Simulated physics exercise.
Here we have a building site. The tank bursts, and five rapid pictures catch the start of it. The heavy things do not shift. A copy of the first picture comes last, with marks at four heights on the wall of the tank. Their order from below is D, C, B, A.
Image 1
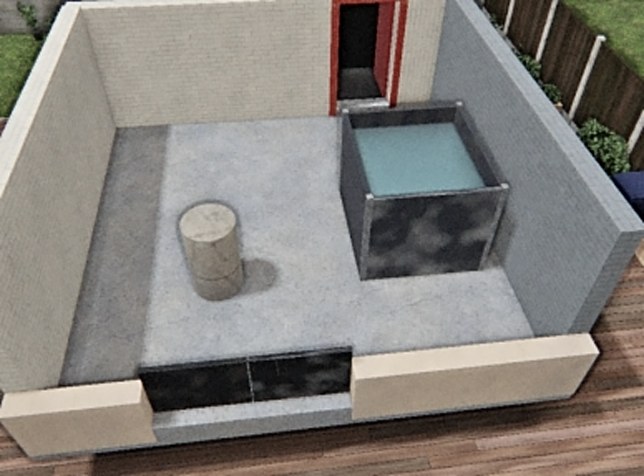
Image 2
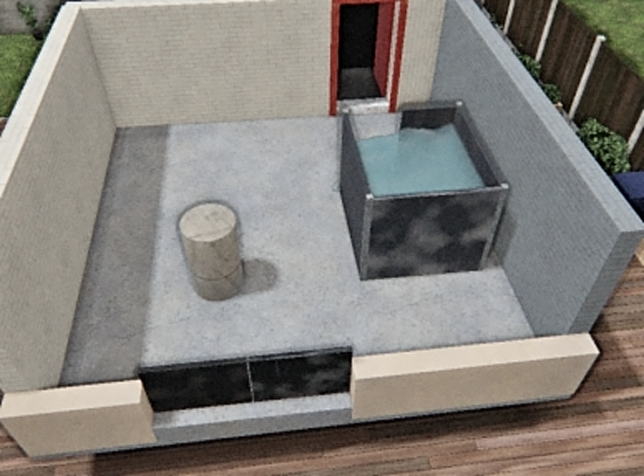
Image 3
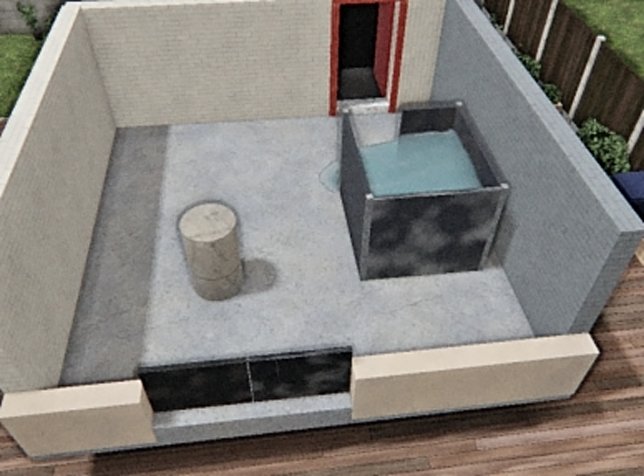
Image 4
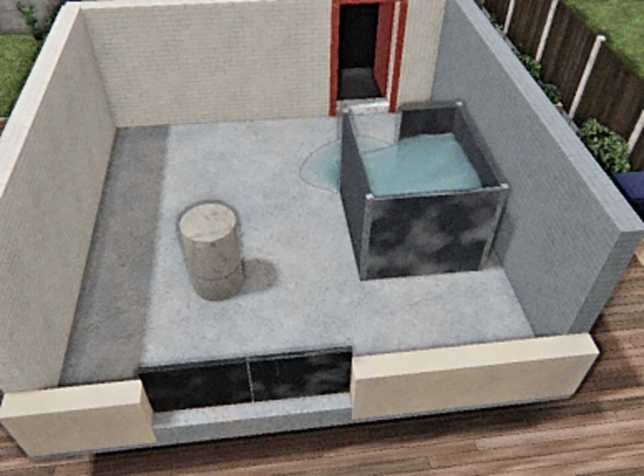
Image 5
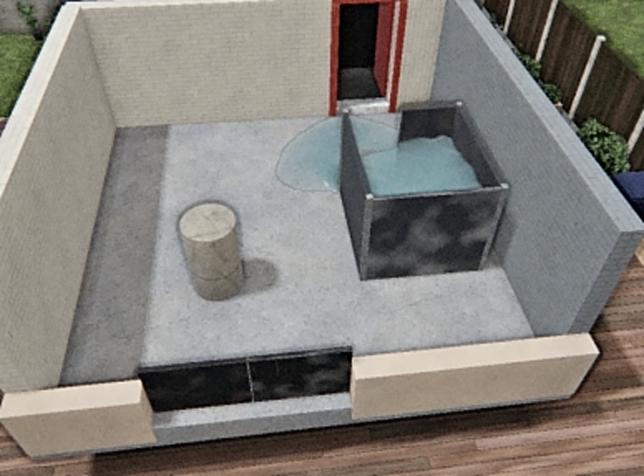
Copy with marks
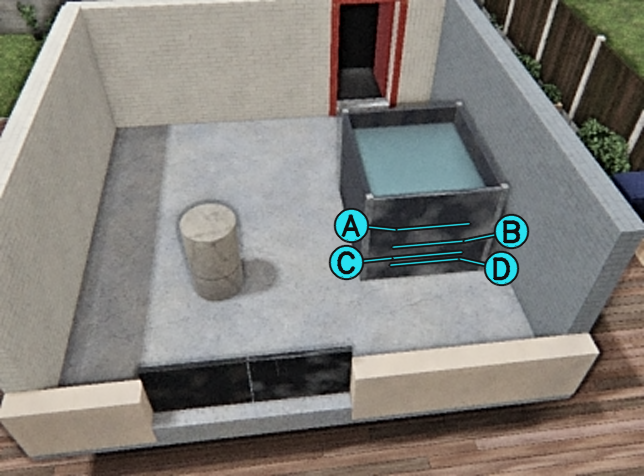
Water moves across a walled building site with a pale grey floor, seen from above by a still camera. A dark-sided tank of blue-green water stands at the right near a red doorway in the cream back wall, with a stone-coloured cylinder left of centre and a low dark gate in front. The tank's surface drops and ripples as a thin sheet emerges behind its left side and spreads leftward.
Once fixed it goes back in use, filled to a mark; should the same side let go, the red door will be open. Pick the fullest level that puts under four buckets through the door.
The answer is mark C.
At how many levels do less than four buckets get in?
Two of the four.
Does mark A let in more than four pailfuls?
Yes, it does.
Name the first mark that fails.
That would be B.
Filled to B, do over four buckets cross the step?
Yes, it does.
On the marked copy, A at (432, 226); B at (429, 244); C at (426, 255); D at (425, 262); from the bottom up D, C, B, A.
With A, dozens of bucketfuls pour in.
With B, about 9 bucketfuls get in.
With C, a bucket or two gets in.
With D, nothing gets over.
